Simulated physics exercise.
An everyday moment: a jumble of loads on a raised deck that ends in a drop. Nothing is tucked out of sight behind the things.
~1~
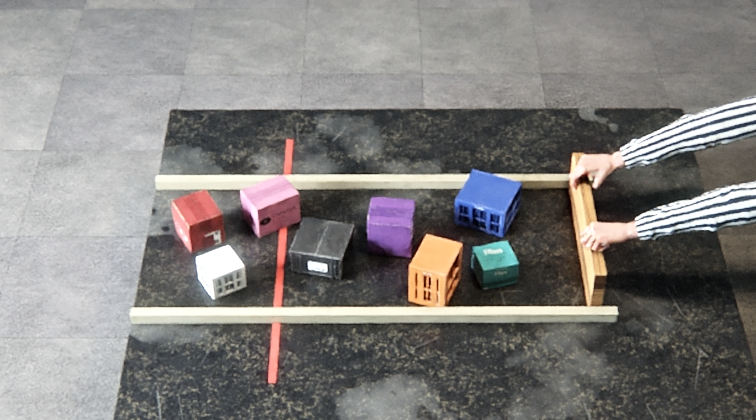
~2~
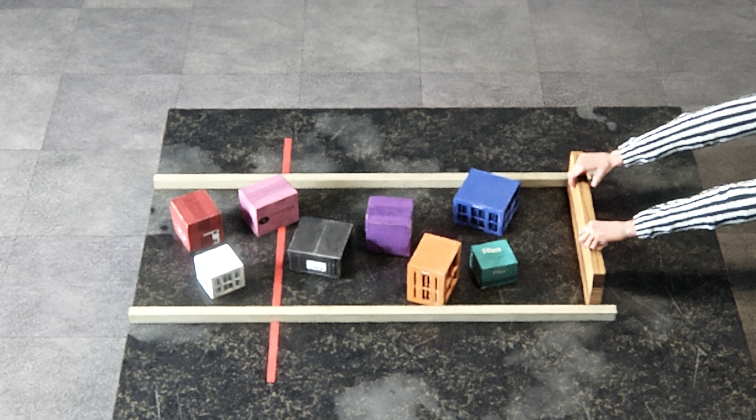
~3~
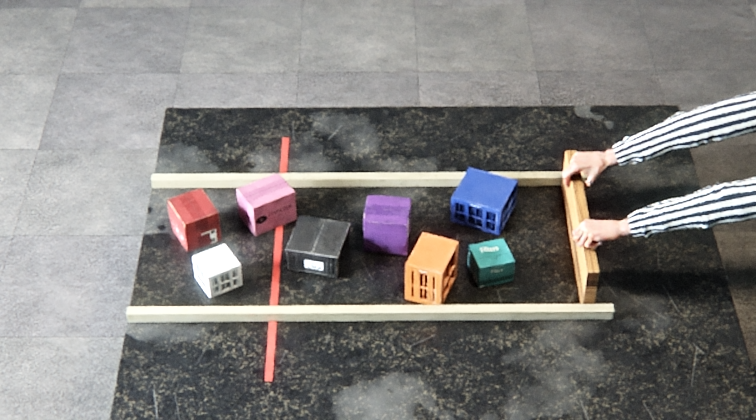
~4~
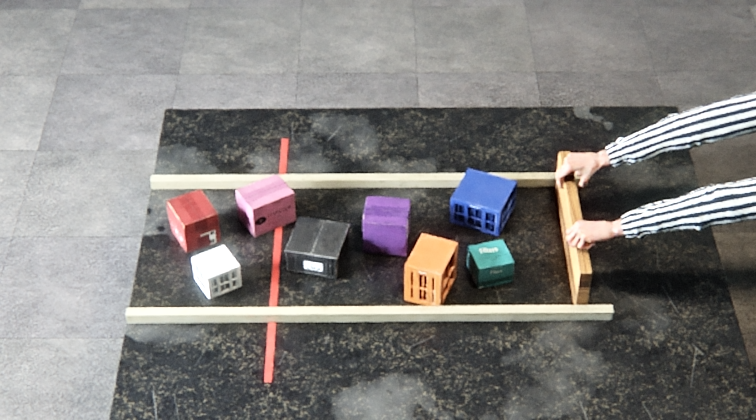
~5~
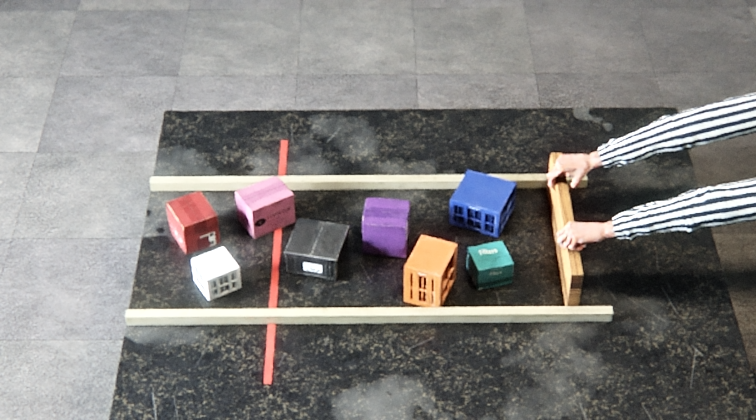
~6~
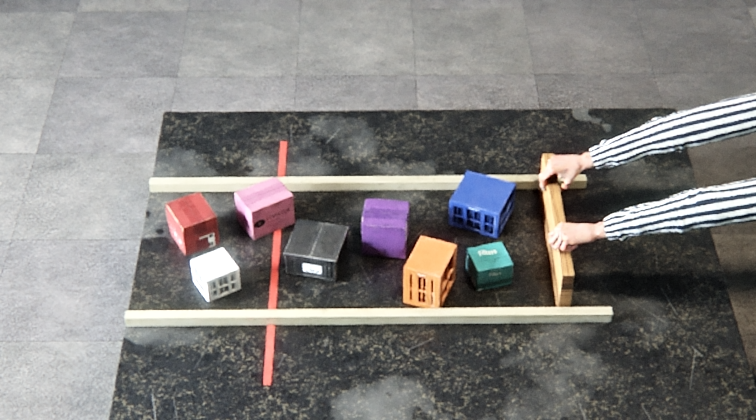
Eight coloured boxes lie scattered between two pale wooden rails on a dark, mottled board over a grey tiled floor, seen from above at an angle. Red, white and pink are at the left near a red tape line, black and purple in the middle, orange, blue and turquoise at the right. Two striped-sleeved arms slide a wooden plank slightly leftward while the boxes stay put and the view shifts faintly.
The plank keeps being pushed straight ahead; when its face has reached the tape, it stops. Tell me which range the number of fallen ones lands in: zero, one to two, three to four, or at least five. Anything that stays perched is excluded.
The count that fall off is none at all.
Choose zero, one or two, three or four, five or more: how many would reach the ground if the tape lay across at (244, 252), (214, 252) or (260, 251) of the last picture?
One after the other, the answers are one to two; 3 or 4; none.
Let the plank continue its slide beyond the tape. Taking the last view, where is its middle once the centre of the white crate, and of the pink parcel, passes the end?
Roughly at (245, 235) and roughly at (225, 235).
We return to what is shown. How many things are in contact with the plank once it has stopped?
I count 3 of them.
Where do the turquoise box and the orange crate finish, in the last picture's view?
In the last picture the turquoise box sits at (257, 258) while the orange crate sits at (247, 287).
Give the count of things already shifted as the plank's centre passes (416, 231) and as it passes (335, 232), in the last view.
At the one place 5, at the other 7.
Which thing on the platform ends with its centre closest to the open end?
That one's the white crate.
A little later, none off yet; red parcel at rest near (193, 224); white crate at rest near (216, 275); pink parcel at rest near (265, 208).
Next, none off yet; red parcel at rest near (193, 224); white crate shifted about its own width near (188, 290); pink parcel shifted a little near (248, 207).
When it is over, the number that fall off is zero.
